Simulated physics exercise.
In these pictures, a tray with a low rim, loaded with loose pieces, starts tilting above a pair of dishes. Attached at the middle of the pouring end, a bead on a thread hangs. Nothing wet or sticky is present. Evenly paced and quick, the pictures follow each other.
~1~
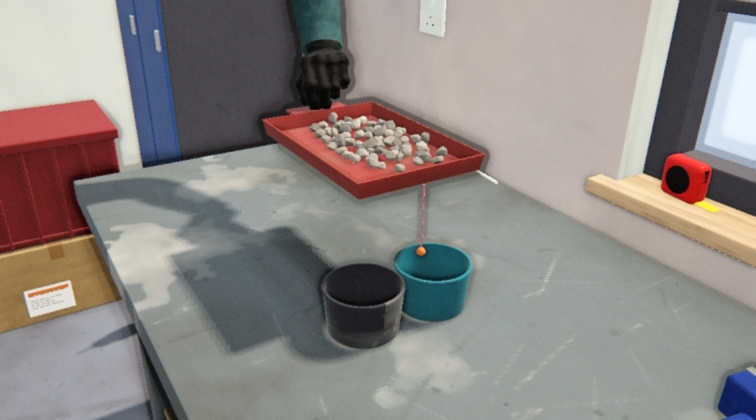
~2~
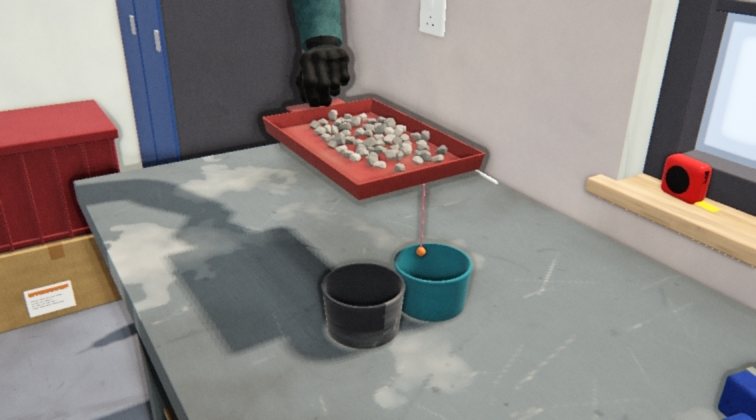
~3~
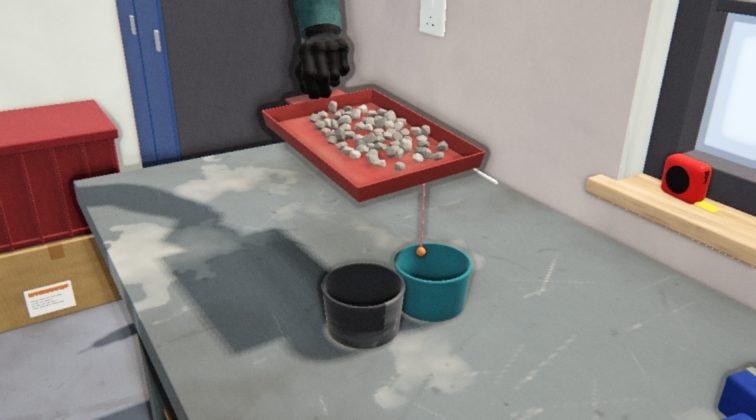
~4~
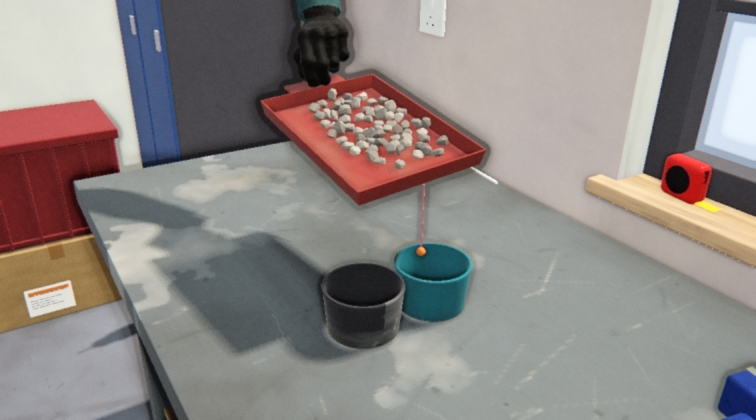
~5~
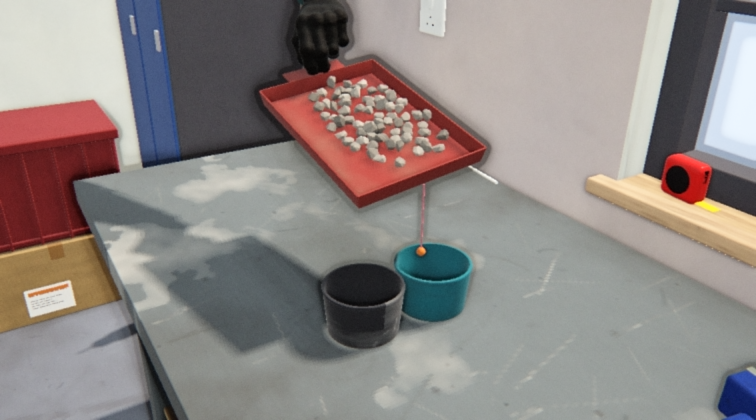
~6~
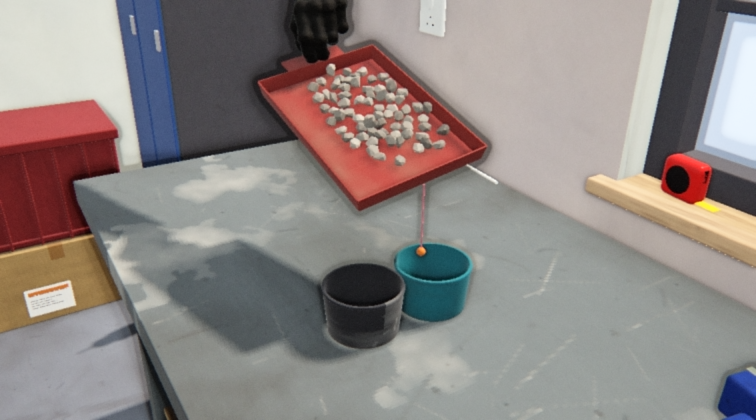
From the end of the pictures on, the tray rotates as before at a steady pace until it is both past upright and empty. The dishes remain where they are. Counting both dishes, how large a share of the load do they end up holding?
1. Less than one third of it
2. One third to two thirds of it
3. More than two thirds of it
3.
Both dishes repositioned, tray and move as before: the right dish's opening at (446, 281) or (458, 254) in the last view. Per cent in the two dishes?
Roughly 50 per cent, then roughly 50 per cent.
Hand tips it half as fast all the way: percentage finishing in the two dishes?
I'd put it near 90 per cent.
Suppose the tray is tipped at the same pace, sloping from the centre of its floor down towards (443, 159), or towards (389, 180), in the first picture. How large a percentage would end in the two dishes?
First heading 10 %, second heading 40 %.
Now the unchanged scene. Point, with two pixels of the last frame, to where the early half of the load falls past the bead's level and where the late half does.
At (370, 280) for the first part, then at (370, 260) for the others.
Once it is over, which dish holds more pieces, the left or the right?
Reply: The left-hand one.
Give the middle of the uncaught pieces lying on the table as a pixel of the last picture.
Estimated middle: Around (427, 399).
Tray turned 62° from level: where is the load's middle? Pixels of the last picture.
The load is centred about (372, 177).
Shortly afterwards, tray tipped steeply; all but a few on the tray; only a few in the air.
Next, tray tipped right over; near a third on the tray; near half in the left dish; a little outside both; a little in the air.
Some moments later, tray tipped past a quarter turn; the bulk in the left dish; near a quarter outside both.
In the end, tray tipped past a quarter turn; the bulk in the left dish; none at all in the right dish; near a quarter outside both.
